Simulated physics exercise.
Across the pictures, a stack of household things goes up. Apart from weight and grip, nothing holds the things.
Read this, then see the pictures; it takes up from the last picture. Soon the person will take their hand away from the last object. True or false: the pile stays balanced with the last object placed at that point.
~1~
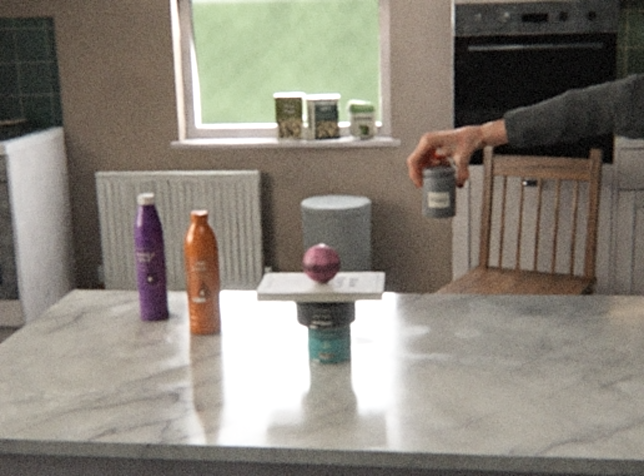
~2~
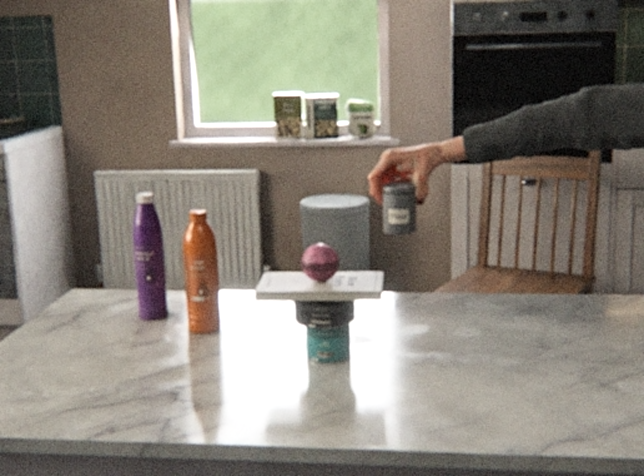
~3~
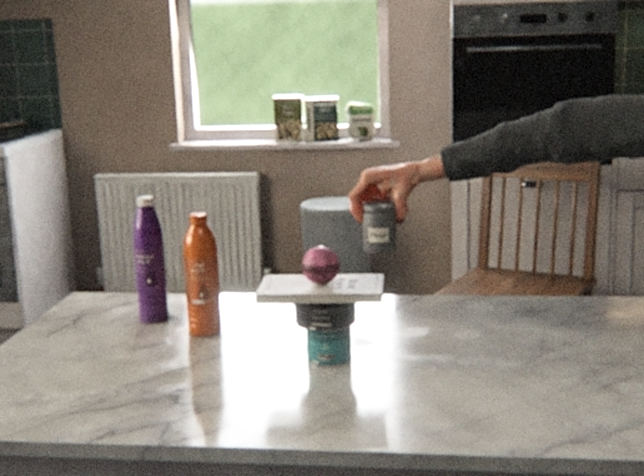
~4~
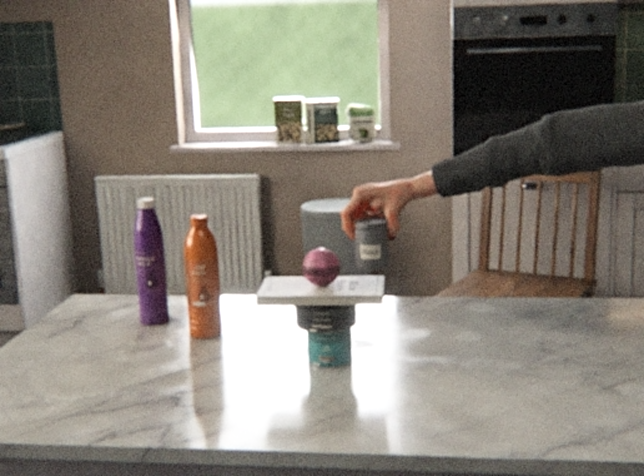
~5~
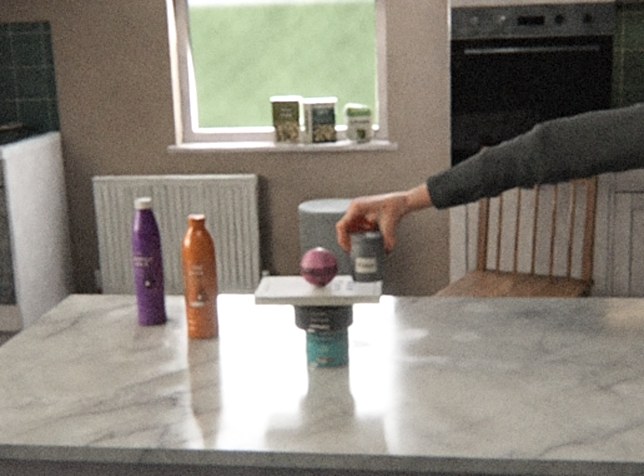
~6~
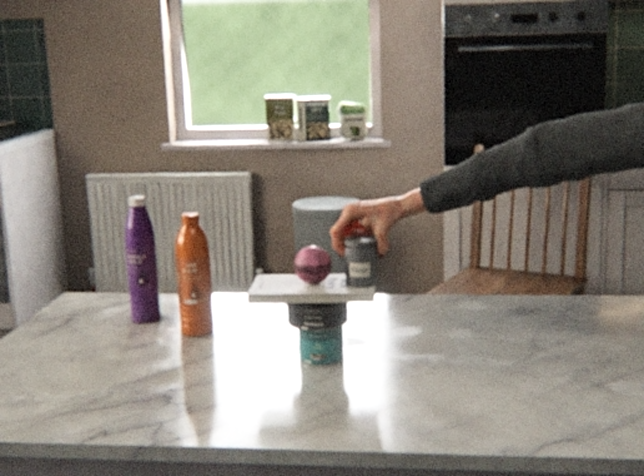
True.
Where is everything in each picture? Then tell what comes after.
The first frame shows on its way; grey jar (439, 192); pink ball (322, 264).
The second frame shows on its way; grey jar (400, 208); turquoise tin (328, 339).
The third frame shows on its way; grey jar (380, 227); purple bottle (150, 259).
The fourth frame shows on its way; grey jar (372, 244); pink ball (321, 267).
The fifth frame shows on its way; grey jar (367, 257); turquoise tin (327, 343).
The sixth frame shows set down, still held; grey jar (361, 261); purple bottle (142, 259).
Then, 0.30 s after the last picture, nothing has stirred.
Then, 0.70 s after the last picture, grey jar resting near (361, 262).
At rest, all 7 in place. Seen from the same camera at the end, grey jar near (361, 262). The pile keeps its balance.
